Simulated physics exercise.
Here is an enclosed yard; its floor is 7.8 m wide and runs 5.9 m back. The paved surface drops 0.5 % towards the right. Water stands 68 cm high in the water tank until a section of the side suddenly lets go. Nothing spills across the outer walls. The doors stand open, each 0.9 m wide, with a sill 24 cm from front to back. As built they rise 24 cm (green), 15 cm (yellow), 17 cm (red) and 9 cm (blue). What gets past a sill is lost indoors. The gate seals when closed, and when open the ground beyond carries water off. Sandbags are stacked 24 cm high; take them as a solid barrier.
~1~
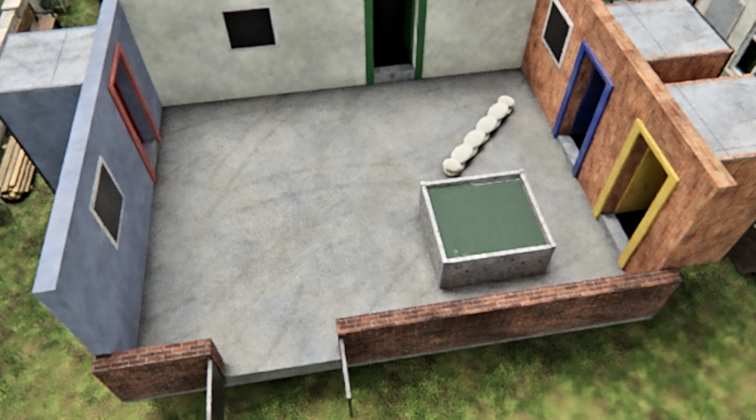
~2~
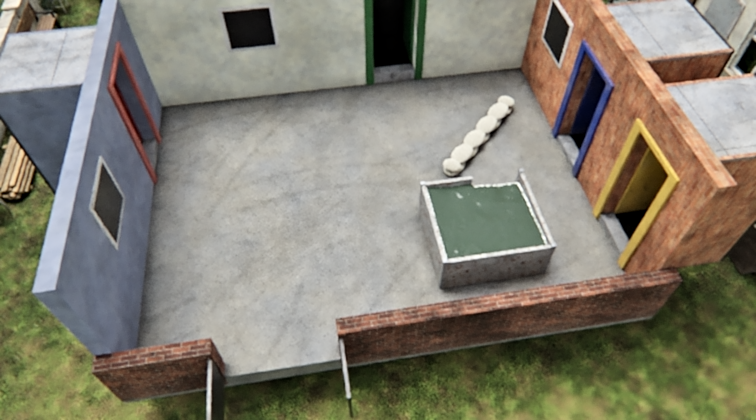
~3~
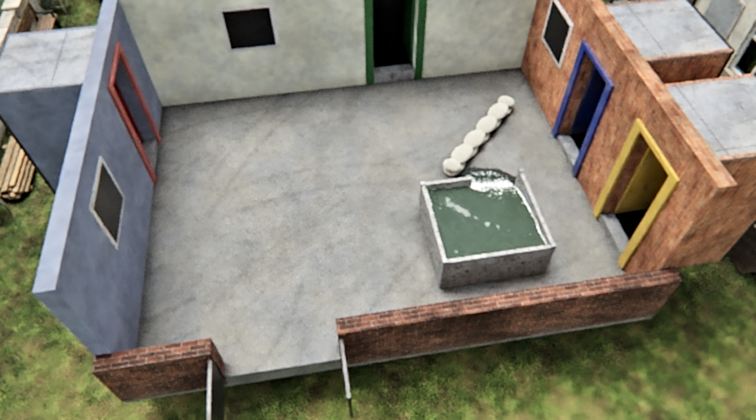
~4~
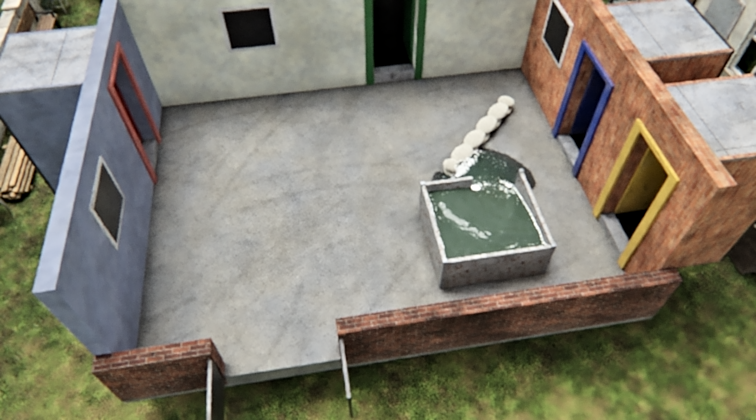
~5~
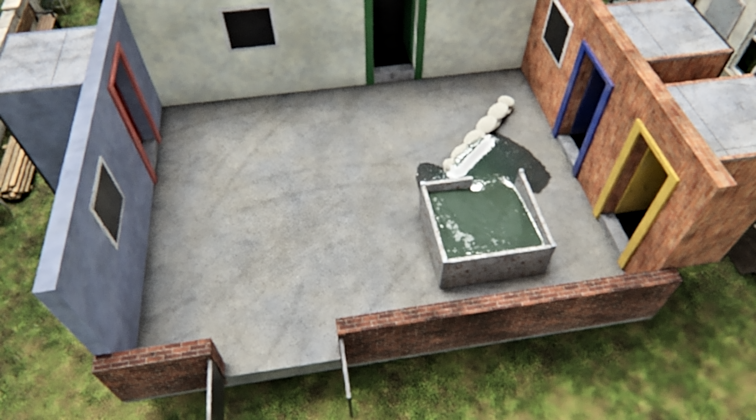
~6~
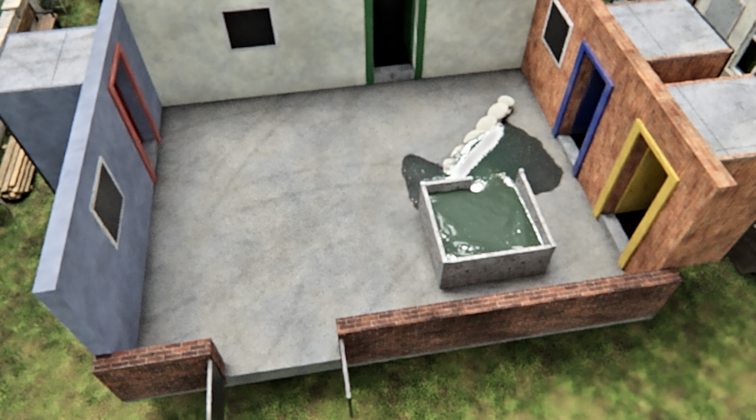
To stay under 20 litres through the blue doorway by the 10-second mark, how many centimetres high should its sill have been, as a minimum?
About 14.5 cm.
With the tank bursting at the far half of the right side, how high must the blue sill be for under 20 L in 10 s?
Then roughly 15 cm.
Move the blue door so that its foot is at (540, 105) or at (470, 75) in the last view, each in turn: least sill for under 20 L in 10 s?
About 30 and 13.5 cm.
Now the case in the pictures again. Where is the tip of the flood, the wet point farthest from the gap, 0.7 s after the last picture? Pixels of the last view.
Near (523, 76).
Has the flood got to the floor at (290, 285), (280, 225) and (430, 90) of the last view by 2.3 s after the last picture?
In turn: Still dry, still dry, wet.
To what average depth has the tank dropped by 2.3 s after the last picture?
Some 27 cm.
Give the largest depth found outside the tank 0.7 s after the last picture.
Up to some 40 cm.
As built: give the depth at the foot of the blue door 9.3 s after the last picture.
Some 7.0 cm.
Then, 0.7 s after the last picture water covers 15 % of the floor, deepest (40 cm) near (543, 115); 13 cm at the blue door, 0 litres in over its 9 cm sill.
Then, 2.3 s after the last picture water covers 25 % of the floor, deepest (31 cm) near (521, 71); 13 cm at the blue door, 25 litres in over its 9 cm sill.
Then, 9.3 s after the last picture water covers 95 % of the floor, deepest (8 cm) near (526, 81); 7 cm at the blue door, 89 litres in over its 9 cm sill.
At the blue door as built, the water peaked near 15 cm, 1.7 s after the last picture.
With a sill of 12.5 cm, 35 litres would have come in within the 10 s; with 16.5 cm, 9 litres. So under 20 litres takes about 14.5 cm.
